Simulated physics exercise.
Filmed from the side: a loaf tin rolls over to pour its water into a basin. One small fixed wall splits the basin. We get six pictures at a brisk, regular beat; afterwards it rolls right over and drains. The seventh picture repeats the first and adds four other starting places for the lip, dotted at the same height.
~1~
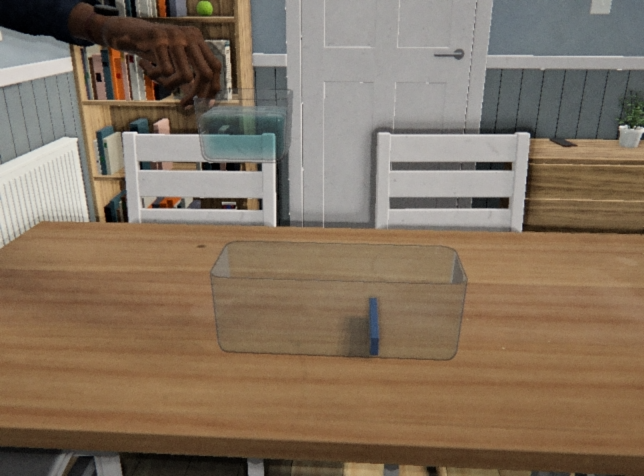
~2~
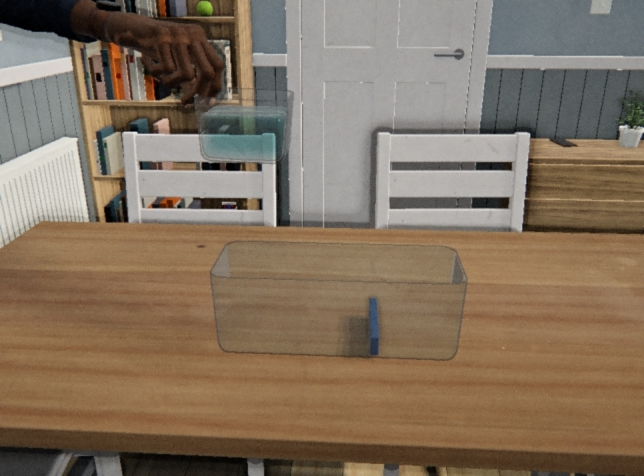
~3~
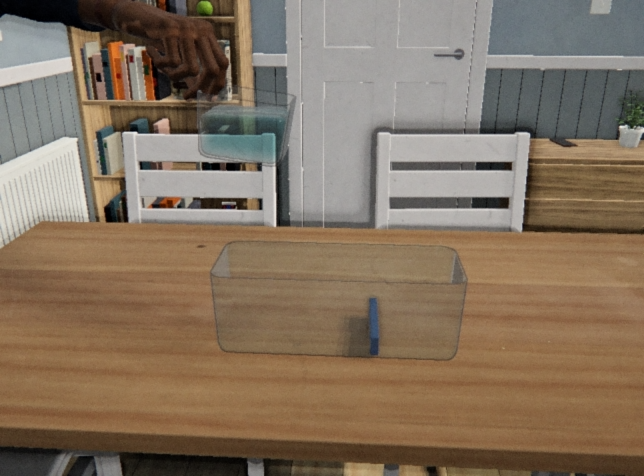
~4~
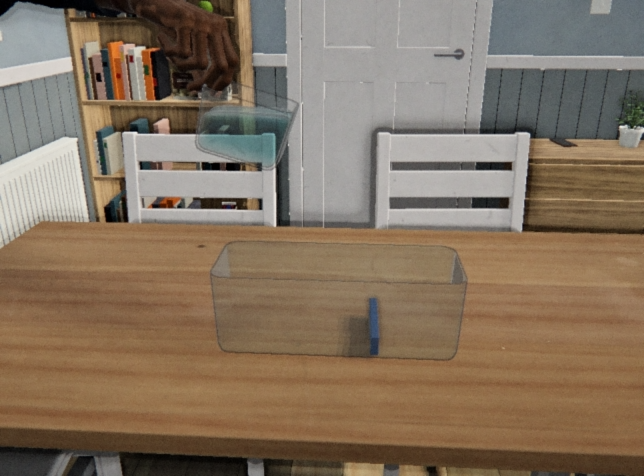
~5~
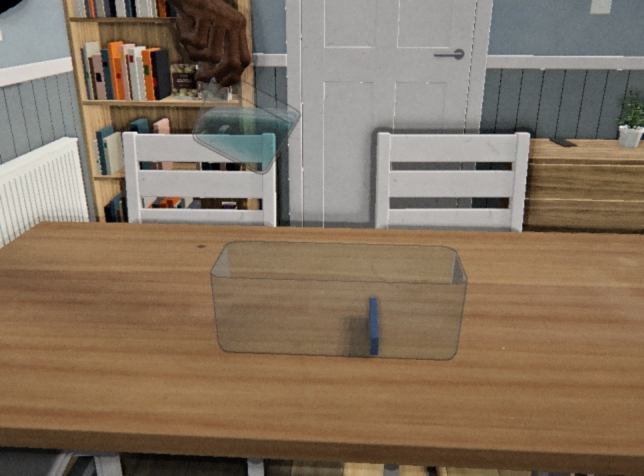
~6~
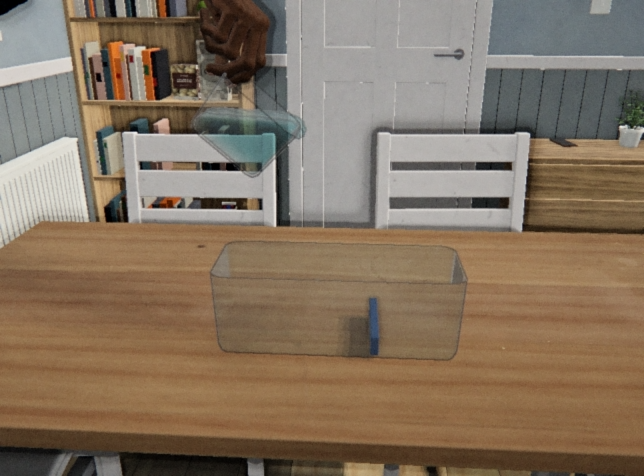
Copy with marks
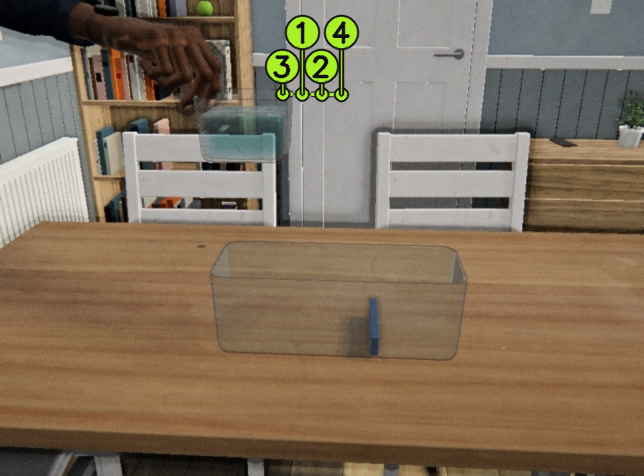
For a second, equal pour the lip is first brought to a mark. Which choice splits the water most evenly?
Take 2.
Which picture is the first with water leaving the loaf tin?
Picture 6.
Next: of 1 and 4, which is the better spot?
The answer is 4.
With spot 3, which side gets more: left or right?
The left side.
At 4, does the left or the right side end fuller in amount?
The right one.
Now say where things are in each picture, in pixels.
Upright, lip at (288, 94); basin from (219, 348) to (457, 357); top of the wall at (374, 316); nothing has left yet.
Upright, lip at (289, 95); nothing has left yet.
Tipped about 7°, lip at (291, 100); nothing has left yet.
Tipped about 16°, lip at (295, 107); nothing has left yet.
Tipped about 28°, lip at (297, 117); nothing has left yet.
Tipped about 41°, lip at (298, 129); water is over the lip, down to (302, 133).
On the marked copy, 1 at (302, 94); 2 at (321, 94); 3 at (282, 94); 4 at (341, 94).
Choosing 1, about 78 % ends left of the wall and 19 % right of it; 3 % is lost outside.
Choosing 2, about 46 % ends left of the wall and 53 % right of it.
Choosing 3, about 80 % ends left of the wall and 17 % right of it; 3 % is lost outside.
Choosing 4, about 31 % ends left of the wall and 67 % right of it.
